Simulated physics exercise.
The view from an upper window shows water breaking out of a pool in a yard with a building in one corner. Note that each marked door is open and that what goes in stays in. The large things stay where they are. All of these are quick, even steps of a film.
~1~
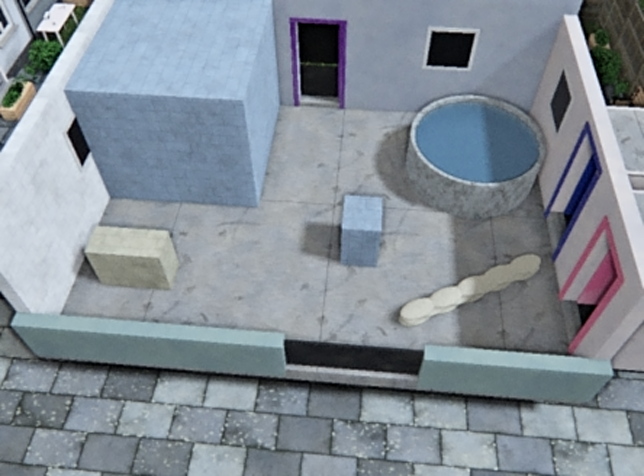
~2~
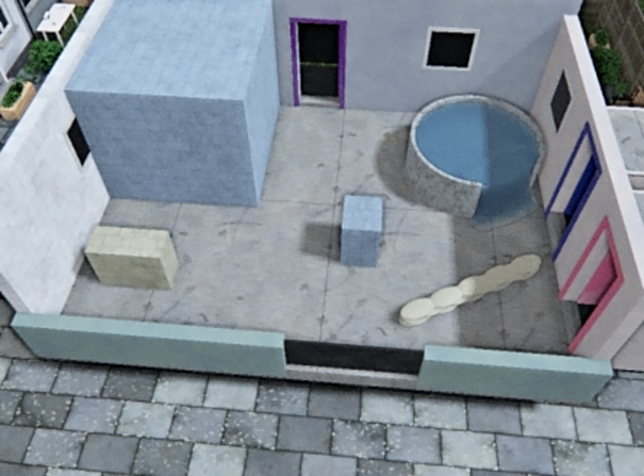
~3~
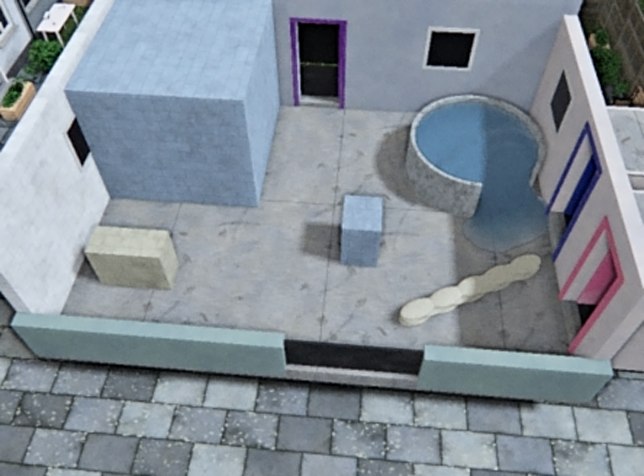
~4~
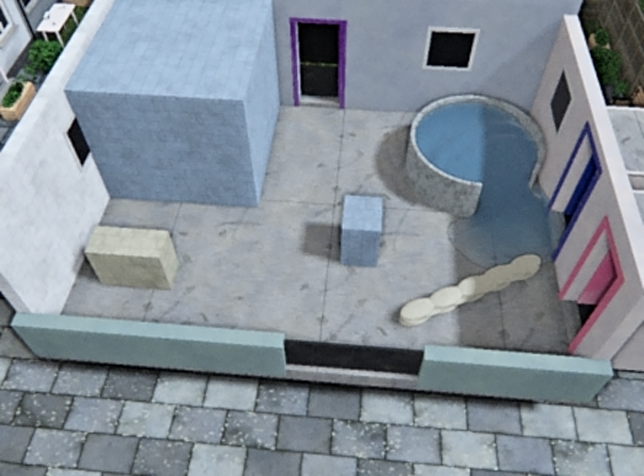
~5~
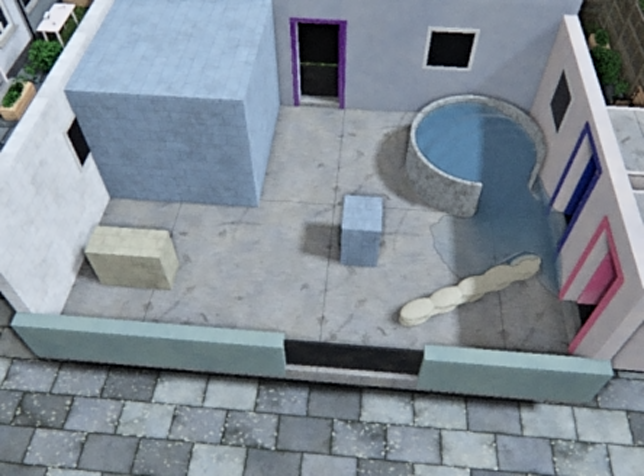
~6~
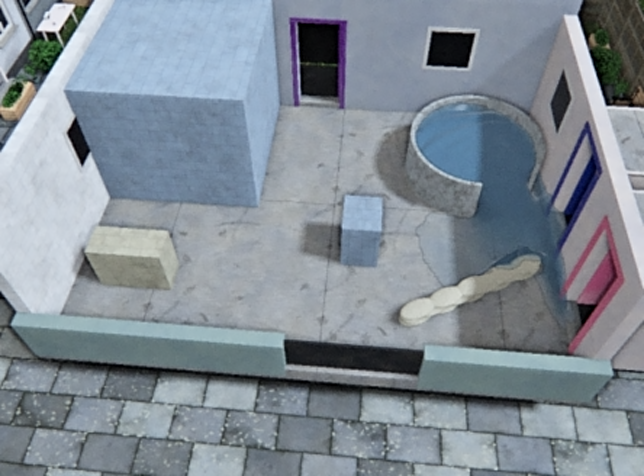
A walled yard paved in grey slabs is seen from a high window, with a cobbled street in front and the view held still. A pale blue block building fills the back left corner, a cream block and a small blue block stand on the paving, and a round stone pool sits back right, behind a wavy cream bench. The pool's front right side opens and water pours out, spreading forward past the blue door, around the bench and along the right wall.
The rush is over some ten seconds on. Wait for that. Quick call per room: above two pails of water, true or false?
Blue door: True; pink door: True; purple door: False.
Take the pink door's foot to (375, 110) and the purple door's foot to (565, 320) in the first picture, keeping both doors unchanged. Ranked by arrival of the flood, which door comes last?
Dead last is the one in pink.
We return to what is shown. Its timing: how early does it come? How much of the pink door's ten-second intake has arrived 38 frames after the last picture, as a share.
About 60 %.
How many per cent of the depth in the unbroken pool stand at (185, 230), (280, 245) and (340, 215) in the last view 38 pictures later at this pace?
At the three places, in the order asked: Around 4, 2 and 0 per cent.
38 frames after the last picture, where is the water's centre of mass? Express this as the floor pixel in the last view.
It is near (371, 237).
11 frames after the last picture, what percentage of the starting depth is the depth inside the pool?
I'd put it near 50 per cent.
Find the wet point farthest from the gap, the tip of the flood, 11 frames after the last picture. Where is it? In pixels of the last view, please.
Best guess: Near (270, 334).
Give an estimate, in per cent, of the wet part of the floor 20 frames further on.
About 60 %.
A moment on, water covers 20 % of the floor; the blue door over two buckets in, the pink door under two buckets in, the purple door not reached.
Next, water covers 35 % of the floor; the blue door far over two buckets in, the pink door over two buckets in, the purple door not reached.
Then, water covers 60 % of the floor; the blue door far over two buckets in, the pink door over two buckets in, the purple door not reached.
Later, water covers 85 % of the floor; the blue door far over two buckets in, the pink door over two buckets in, the purple door wet at the sill, nothing in.
In the end, water covers 95 % of the floor; the blue door far over two buckets in, the pink door far over two buckets in, the purple door wet at the sill, nothing in.
